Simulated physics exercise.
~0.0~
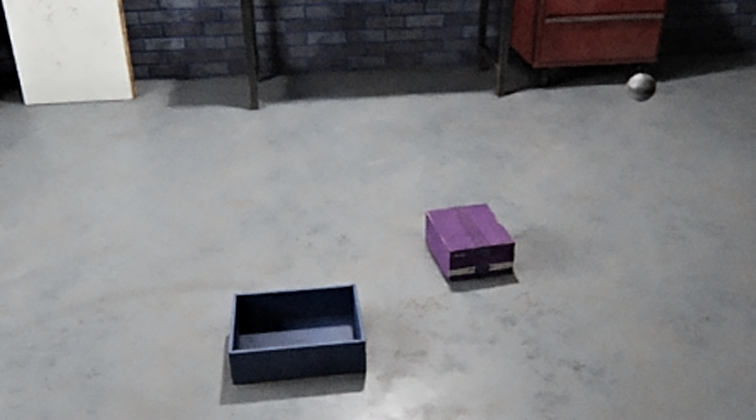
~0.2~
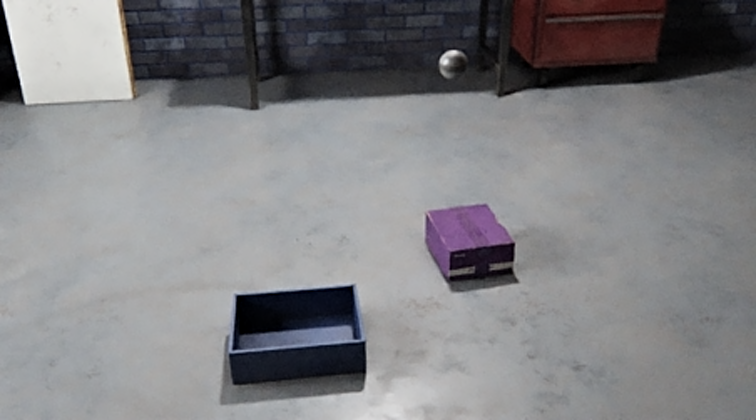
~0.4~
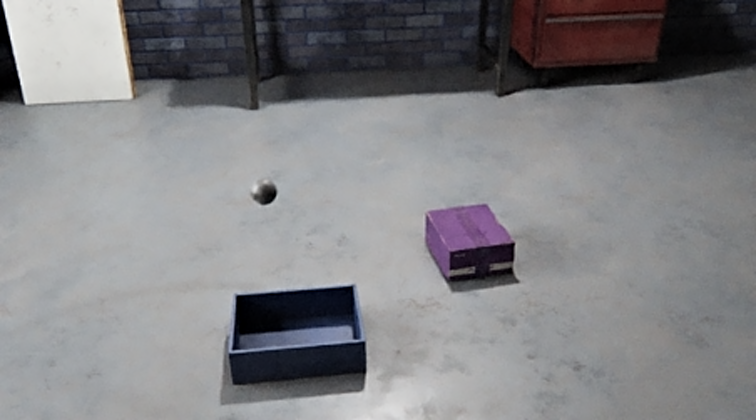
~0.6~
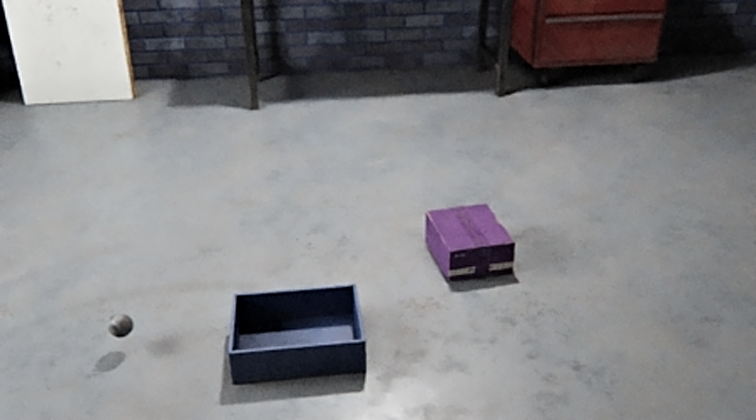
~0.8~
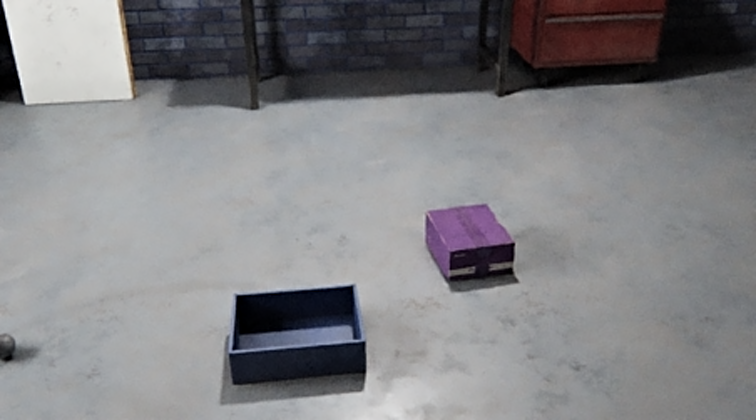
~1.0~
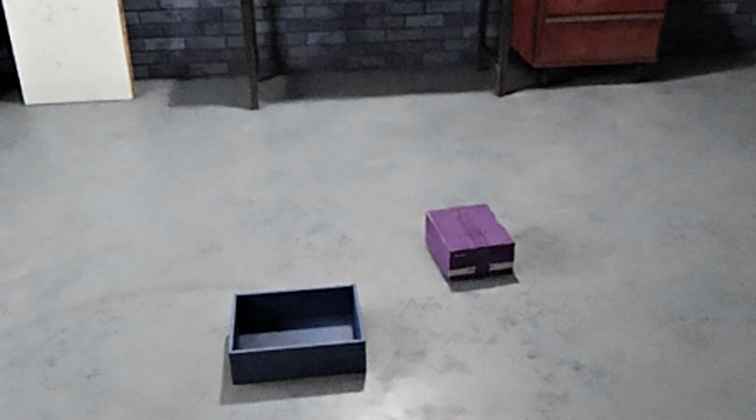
In the video, a small grey ball travels from the right across a concrete floor area toward an open dark blue box, passes to its left without going in, and leaves at the left edge, while a purple parcel stays in place.
